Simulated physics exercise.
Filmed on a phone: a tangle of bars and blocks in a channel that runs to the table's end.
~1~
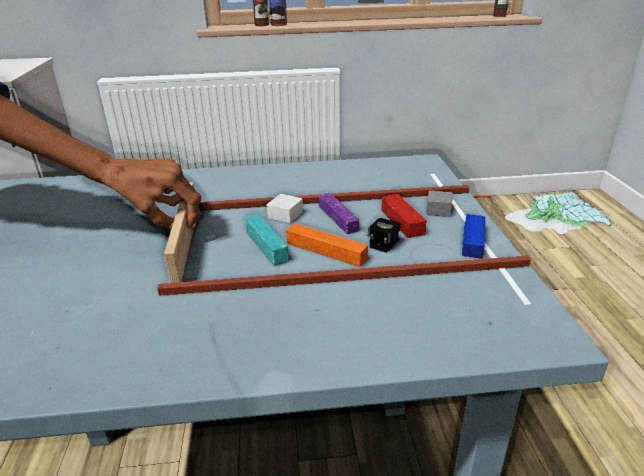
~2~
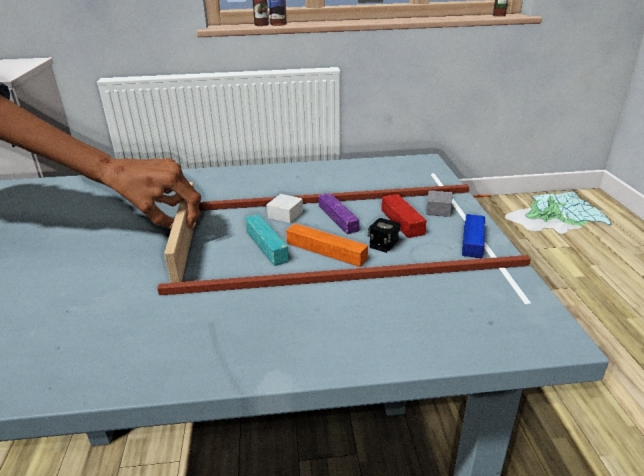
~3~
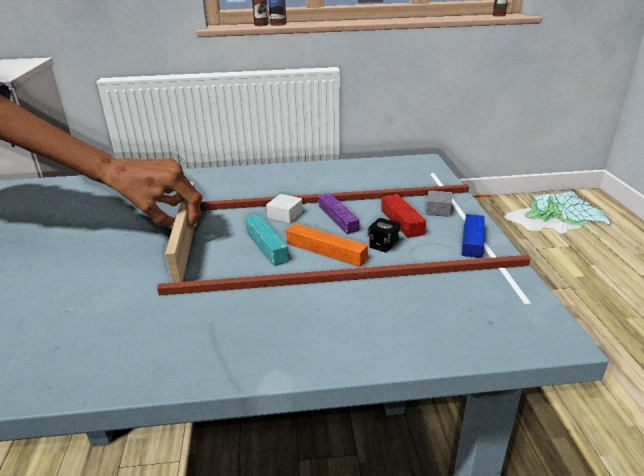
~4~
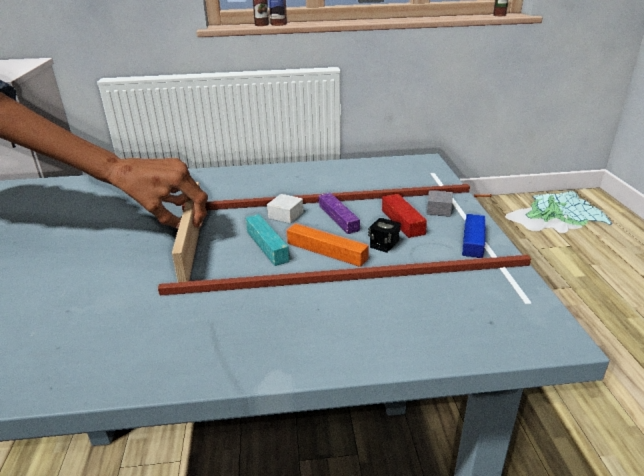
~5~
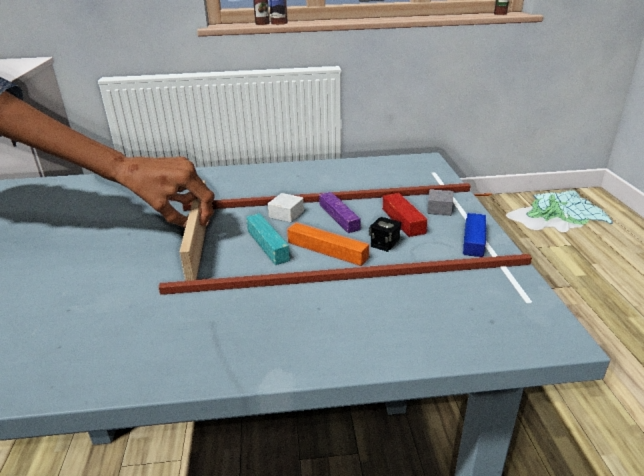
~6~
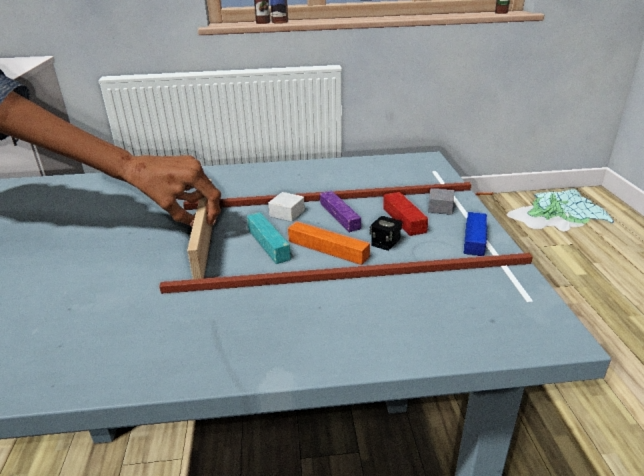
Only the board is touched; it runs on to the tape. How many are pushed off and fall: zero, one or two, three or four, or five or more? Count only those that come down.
In the end the number that fall off is five or more.
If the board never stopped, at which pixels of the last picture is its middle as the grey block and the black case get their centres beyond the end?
Its middle is around (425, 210) and around (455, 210).
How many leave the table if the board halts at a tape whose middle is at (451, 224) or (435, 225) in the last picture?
In that order 3 and 1.
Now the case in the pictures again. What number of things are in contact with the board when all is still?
The number is 2.
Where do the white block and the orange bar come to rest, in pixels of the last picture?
About (467, 192), and the other about (507, 230).
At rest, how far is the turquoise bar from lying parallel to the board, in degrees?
About 0°.
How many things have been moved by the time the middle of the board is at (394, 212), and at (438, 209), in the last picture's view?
At the one place 7, at the other 8.
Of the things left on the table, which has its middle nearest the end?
Foremost is the orange bar.
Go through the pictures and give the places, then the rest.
In the first picture, blue stick (474, 236); grey block (440, 204); red bar (403, 215); board (183, 229); tape (470, 225).
In the second picture, grey block (439, 203); board (183, 229).
In the third picture, red bar (403, 215); white block (285, 208).
In the fourth picture, blue stick (474, 235); black case (385, 235).
In the fifth picture, grey block (441, 202); turquoise bar (267, 238).
In the sixth picture, blue stick (476, 233); grey block (441, 201); red bar (405, 213); board (204, 226); tape (472, 223).
A little later, none off yet; blue stick at rest near (476, 233); grey block at rest near (441, 201); red bar at rest near (405, 213).
Next, none off yet; blue stick at rest near (476, 233); grey block at rest near (441, 201); red bar shifted a little near (415, 211).
Later still, none off yet; blue stick shifted a little near (509, 234); grey block tilted a little near (491, 197); red bar shifted about its own width near (478, 206).
When it is over, the number that fall off is five or more; down, purple bar, black case, red bar, grey block and blue stick.
